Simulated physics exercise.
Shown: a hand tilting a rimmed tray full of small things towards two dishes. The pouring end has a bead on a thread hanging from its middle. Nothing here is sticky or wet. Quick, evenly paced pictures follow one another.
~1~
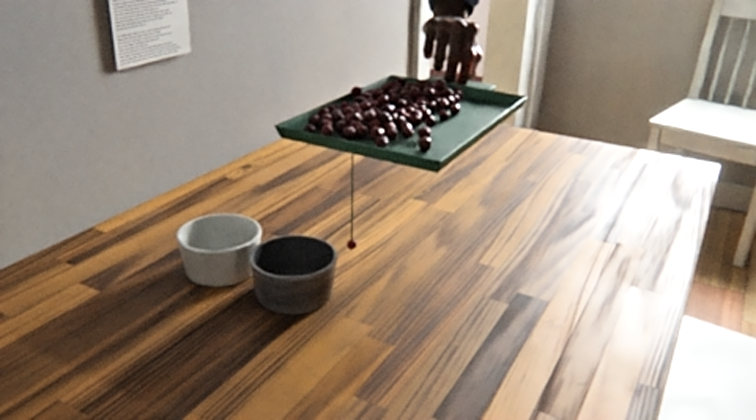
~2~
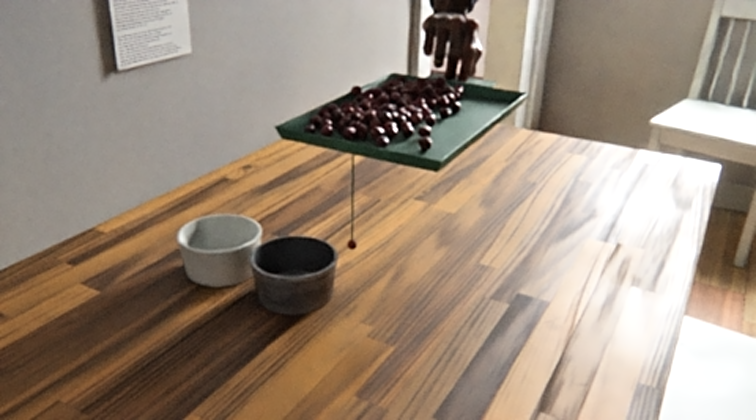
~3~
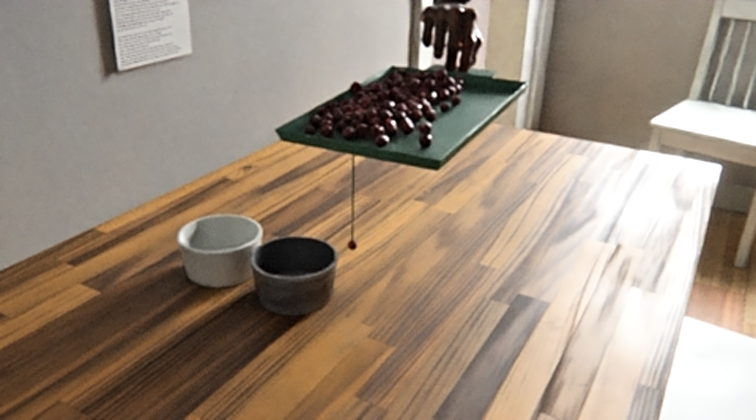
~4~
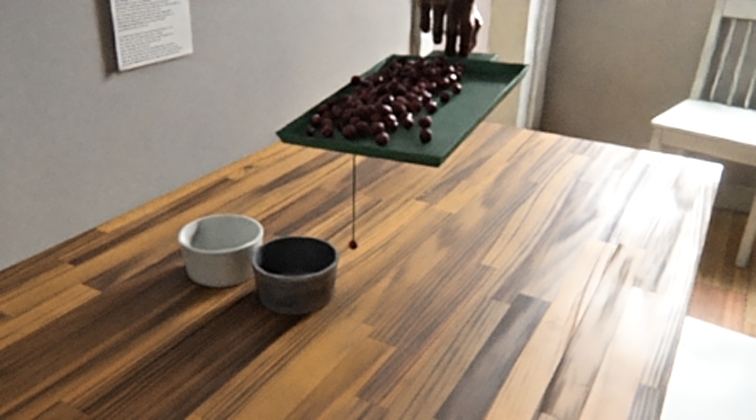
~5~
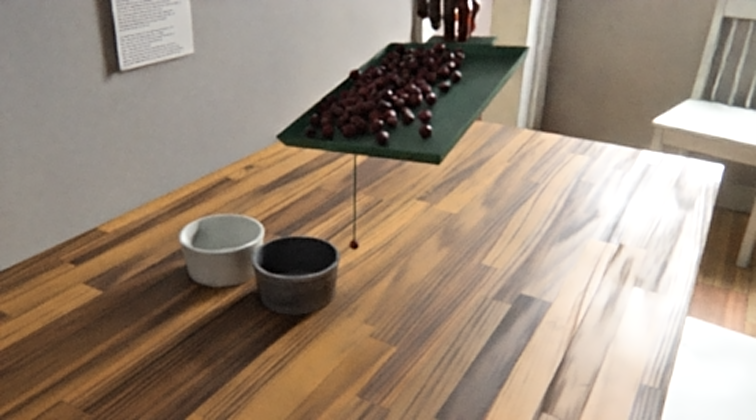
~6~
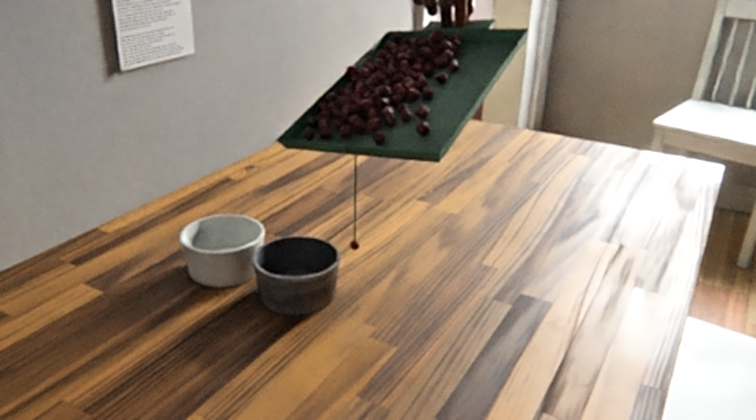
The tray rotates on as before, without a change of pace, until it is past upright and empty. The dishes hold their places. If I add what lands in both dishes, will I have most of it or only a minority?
You will have most of it.
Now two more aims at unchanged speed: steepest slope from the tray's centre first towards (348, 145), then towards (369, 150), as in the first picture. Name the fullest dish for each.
The right-side dish, then the right-side dish.
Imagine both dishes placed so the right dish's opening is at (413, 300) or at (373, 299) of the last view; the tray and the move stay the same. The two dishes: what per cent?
Close to 30 in a hundred, then close to 40 in a hundred.
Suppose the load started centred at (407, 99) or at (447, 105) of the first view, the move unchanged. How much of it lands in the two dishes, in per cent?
Close to 70 %, followed by close to 70 %.
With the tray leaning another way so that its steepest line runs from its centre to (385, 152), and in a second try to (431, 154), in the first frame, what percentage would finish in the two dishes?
Respectively 10 and 0 in a hundred.
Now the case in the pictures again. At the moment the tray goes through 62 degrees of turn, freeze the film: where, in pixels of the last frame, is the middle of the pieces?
In the last view the centre sits at roughly (328, 91).
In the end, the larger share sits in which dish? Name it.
More winds up in the rightward dish.
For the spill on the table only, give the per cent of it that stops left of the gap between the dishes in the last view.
About 30 per cent.
Just after the last frame, tray tipped steeply; almost all on the tray; just a few in the right dish; just a few in the left dish; just a few in the air.
A moment on, tray tipped past a quarter turn; about a tenth on the tray; roughly a third in the right dish; about a tenth in the left dish; about a tenth outside both; roughly a quarter in the air.
Further on, tray tipped past a quarter turn; roughly two thirds in the right dish; about a tenth in the left dish; roughly a quarter outside both; just a few in the air.
When it is over, tray tipped past a quarter turn; roughly two thirds in the right dish; about a tenth in the left dish; roughly a quarter outside both; just a few in the air.
